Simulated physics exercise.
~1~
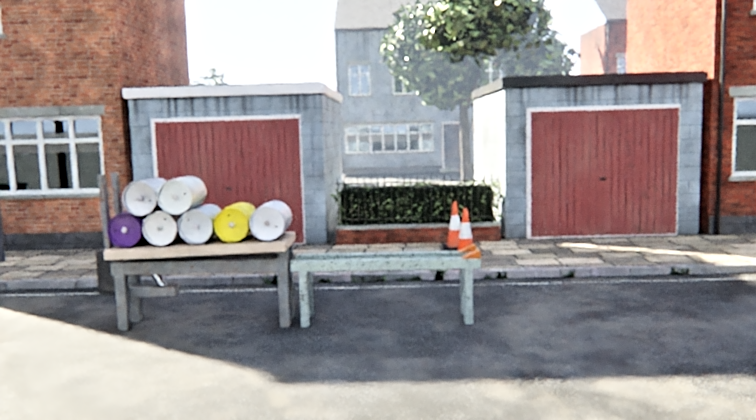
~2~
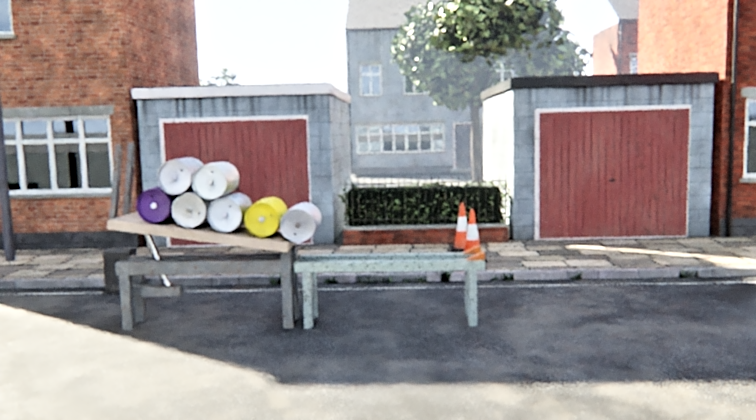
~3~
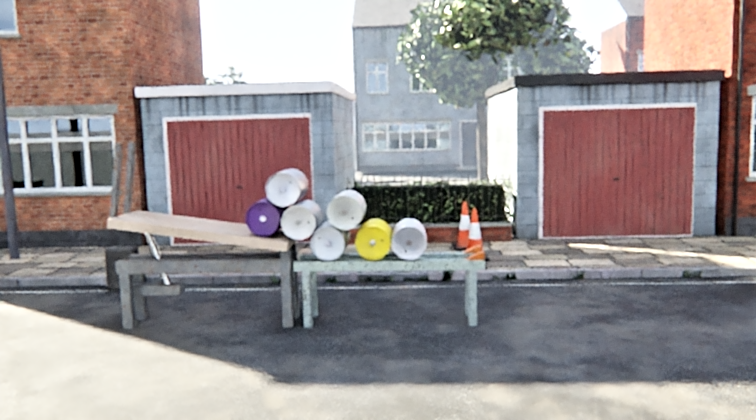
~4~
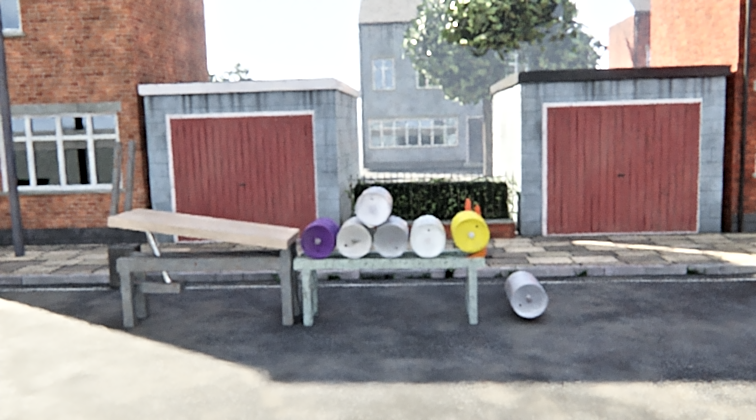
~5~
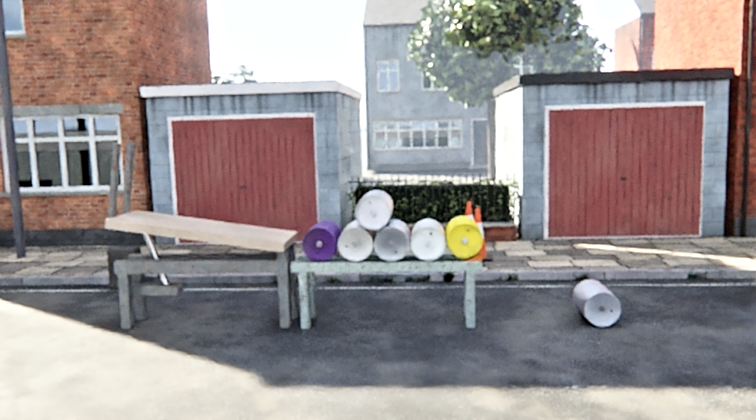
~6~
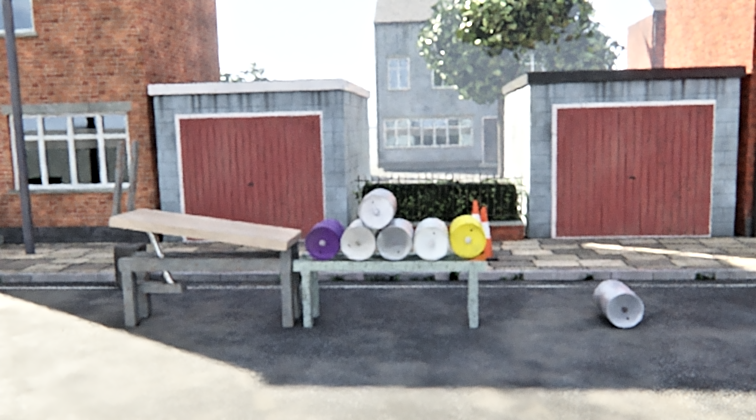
On a street in front of two red garage doors, a wooden deck tilted and a stack of kegs rolled right onto the level rack beside it. One white keg dropped to the road and rolled away, while purple, yellow and the others stayed on the rack.
